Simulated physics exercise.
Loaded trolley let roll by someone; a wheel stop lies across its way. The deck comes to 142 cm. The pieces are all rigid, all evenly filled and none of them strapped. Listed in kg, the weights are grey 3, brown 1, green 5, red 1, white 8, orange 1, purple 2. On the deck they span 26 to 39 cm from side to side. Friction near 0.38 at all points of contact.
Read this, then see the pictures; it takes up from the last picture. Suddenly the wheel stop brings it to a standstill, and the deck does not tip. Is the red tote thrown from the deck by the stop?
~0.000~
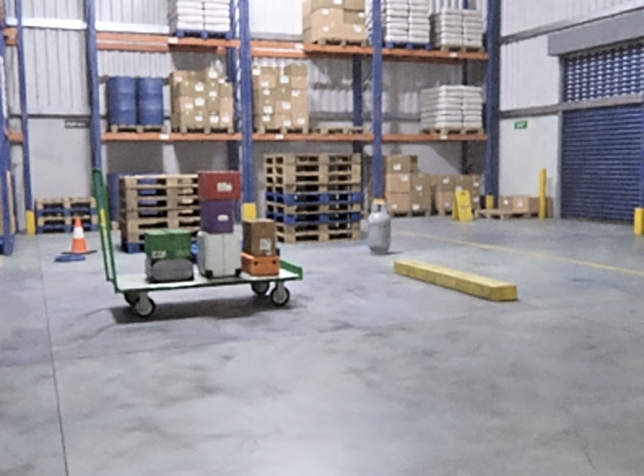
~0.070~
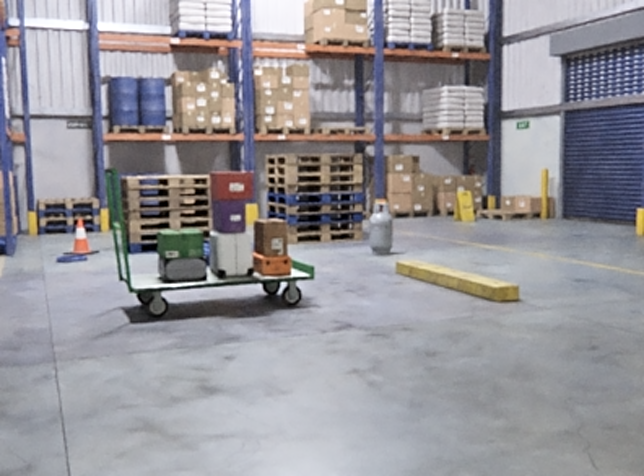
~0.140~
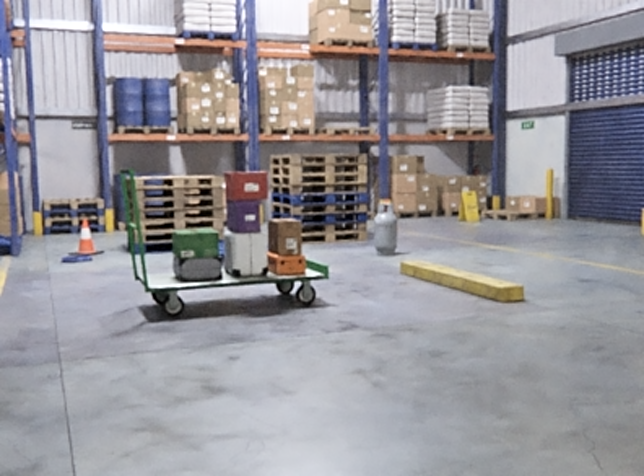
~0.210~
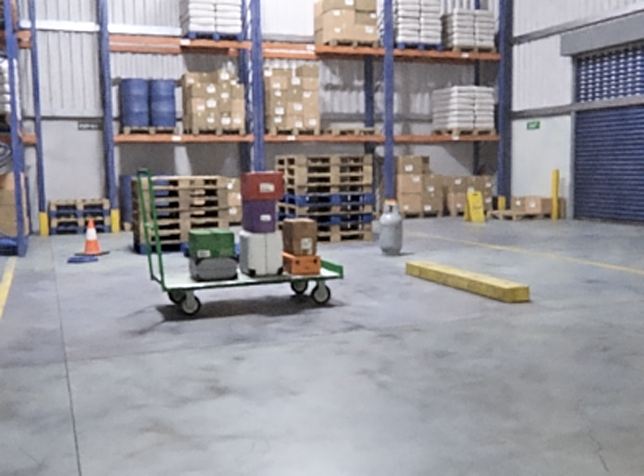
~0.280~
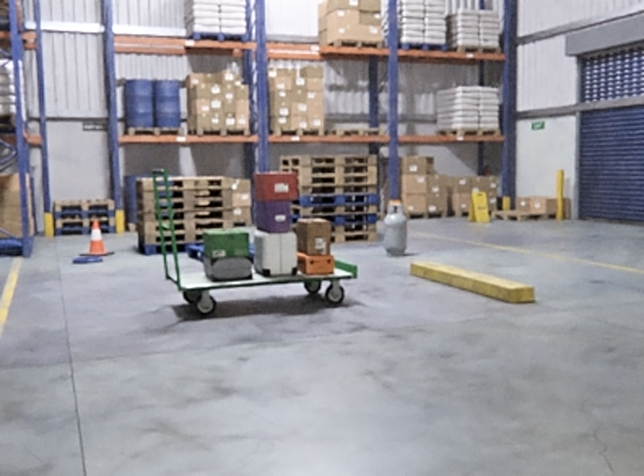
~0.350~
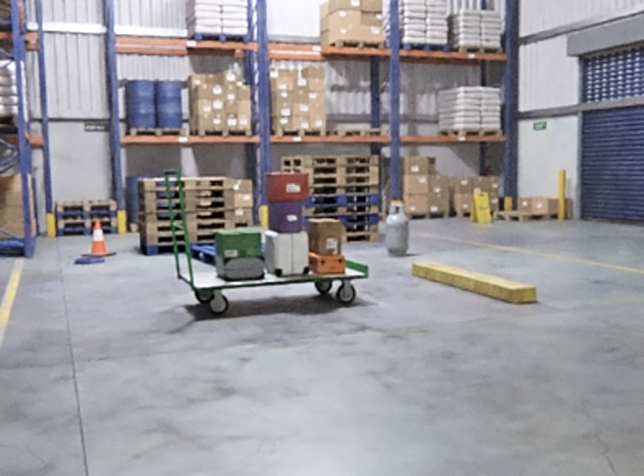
My guess is it will still be carried.
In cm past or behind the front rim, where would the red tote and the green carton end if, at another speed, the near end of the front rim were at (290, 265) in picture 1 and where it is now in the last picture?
In that run, you'd see red resting 40 cm beyond the front rim and green resting 70 cm back from it.
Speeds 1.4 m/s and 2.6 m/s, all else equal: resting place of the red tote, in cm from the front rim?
Slower try: About 60 cm past; faster try: About 110 cm past.
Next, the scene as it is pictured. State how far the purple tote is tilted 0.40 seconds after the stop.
Tilt: Around 0°.
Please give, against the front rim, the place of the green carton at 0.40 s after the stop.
About 80 cm behind the rim.
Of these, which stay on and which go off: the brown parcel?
The brown one goes overboard.
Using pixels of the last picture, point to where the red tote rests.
End point: About (432, 183) px.
Impact comes at 1.27 s.
After 1.67 s the red tote is 34 cm behind the rim, tilted 0°, near (432, 183) in the last picture's view.
After 2.07 s the red tote is 34 cm behind the rim, tilted 0°, near (432, 183) in the last picture's view.
At rest, 3.0 s, past the rim, brown parcel; behind it, grey suitcase, green carton, red tote, white suitcase, orange toolbox and purple tote.
